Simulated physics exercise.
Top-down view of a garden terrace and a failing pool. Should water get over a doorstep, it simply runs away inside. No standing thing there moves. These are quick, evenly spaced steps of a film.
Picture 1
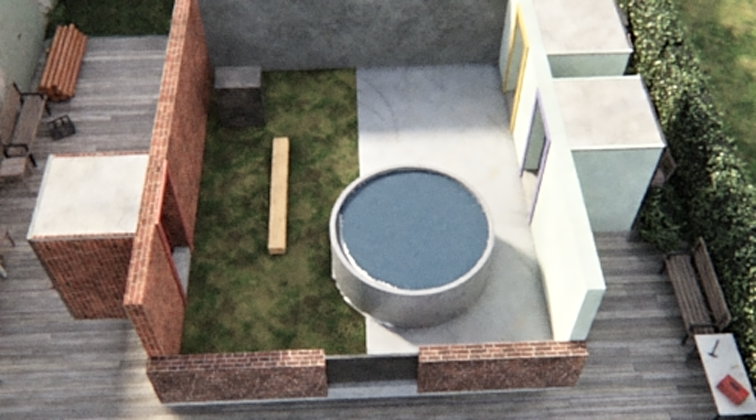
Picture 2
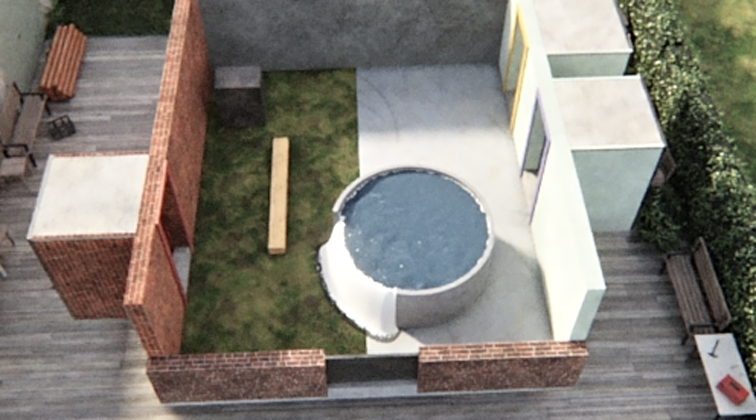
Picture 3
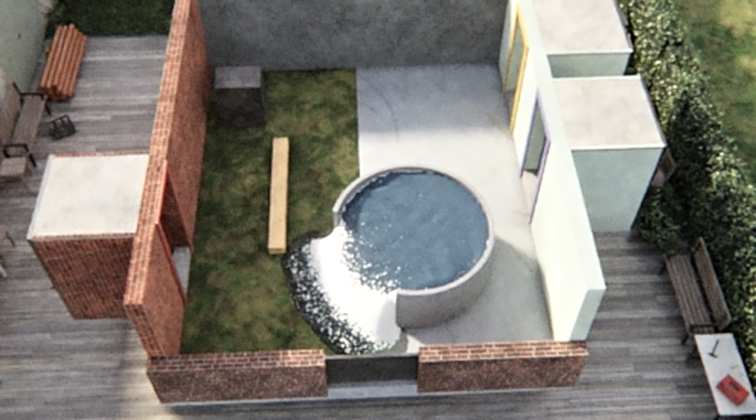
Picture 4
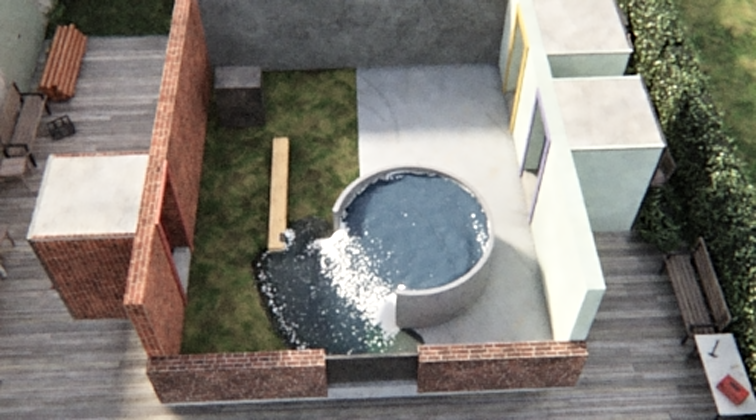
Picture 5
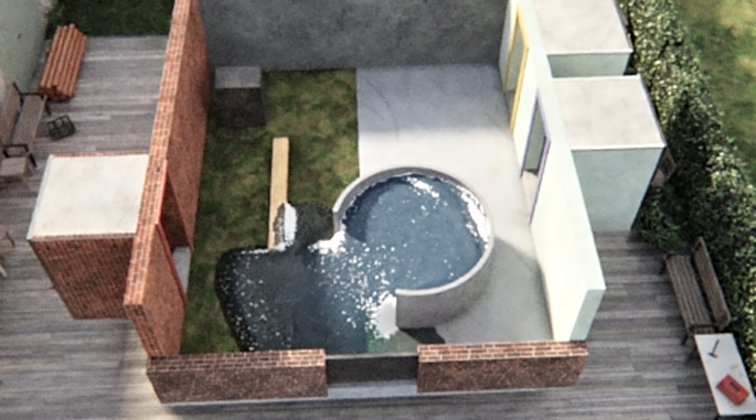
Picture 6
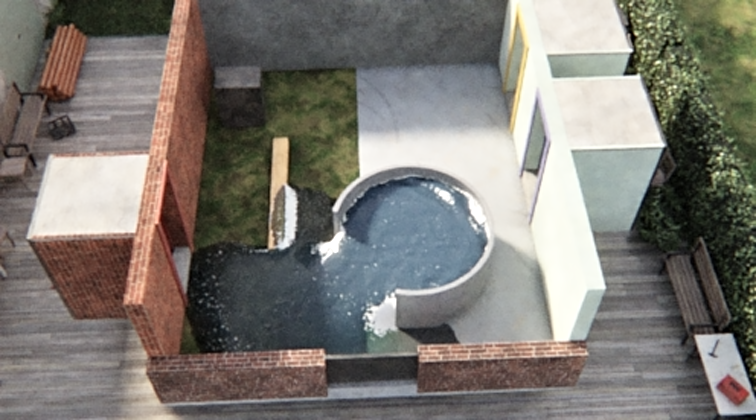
Water in a round grey pool lies still inside a walled terrace of grass and pale paving, then bursts out through the pool's lower left side in a white sheet. It spreads left over the grass as a dark, foam-flecked puddle, wraps the near end of a wooden beam, and reaches the brick wall.
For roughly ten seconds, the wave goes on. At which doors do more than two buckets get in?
The red door will receive over two buckets, the blue door will receive two buckets or fewer, the yellow door will receive over two buckets.
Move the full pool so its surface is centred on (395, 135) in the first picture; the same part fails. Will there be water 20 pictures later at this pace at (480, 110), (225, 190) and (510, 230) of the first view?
Bone-dry, soaked, bone-dry.
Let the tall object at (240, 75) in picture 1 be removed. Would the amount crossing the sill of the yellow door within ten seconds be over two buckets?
This time yellow clears the threshold.
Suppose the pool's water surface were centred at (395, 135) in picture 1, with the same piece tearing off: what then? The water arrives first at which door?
In my view it is the door marked red.
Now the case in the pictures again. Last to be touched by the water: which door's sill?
Door: The door marked yellow.
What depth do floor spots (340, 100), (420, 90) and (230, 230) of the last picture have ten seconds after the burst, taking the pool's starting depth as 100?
The depths come to near 10, 14 and 14 per cent respectively.
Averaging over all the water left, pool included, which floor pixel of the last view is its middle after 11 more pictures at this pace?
Close to (315, 291), I reckon.
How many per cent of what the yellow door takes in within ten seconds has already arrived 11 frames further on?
Around 0 percent.
A moment on, water covers 35 % of the floor; the red door under two buckets in, the blue door not reached, the yellow door not reached.
Next, water covers 40 % of the floor; the red door far over two buckets in, the blue door not reached, the yellow door not reached.
Then, water covers 60 % of the floor; the red door far over two buckets in, the blue door not reached, the yellow door not reached.
Later, water covers 95 % of the floor; the red door far over two buckets in, the blue door wet at the sill, nothing in, the yellow door not reached.
In the end, water covers 95 % of the floor; the red door far over two buckets in, the blue door wet at the sill, nothing in, the yellow door over two buckets in.
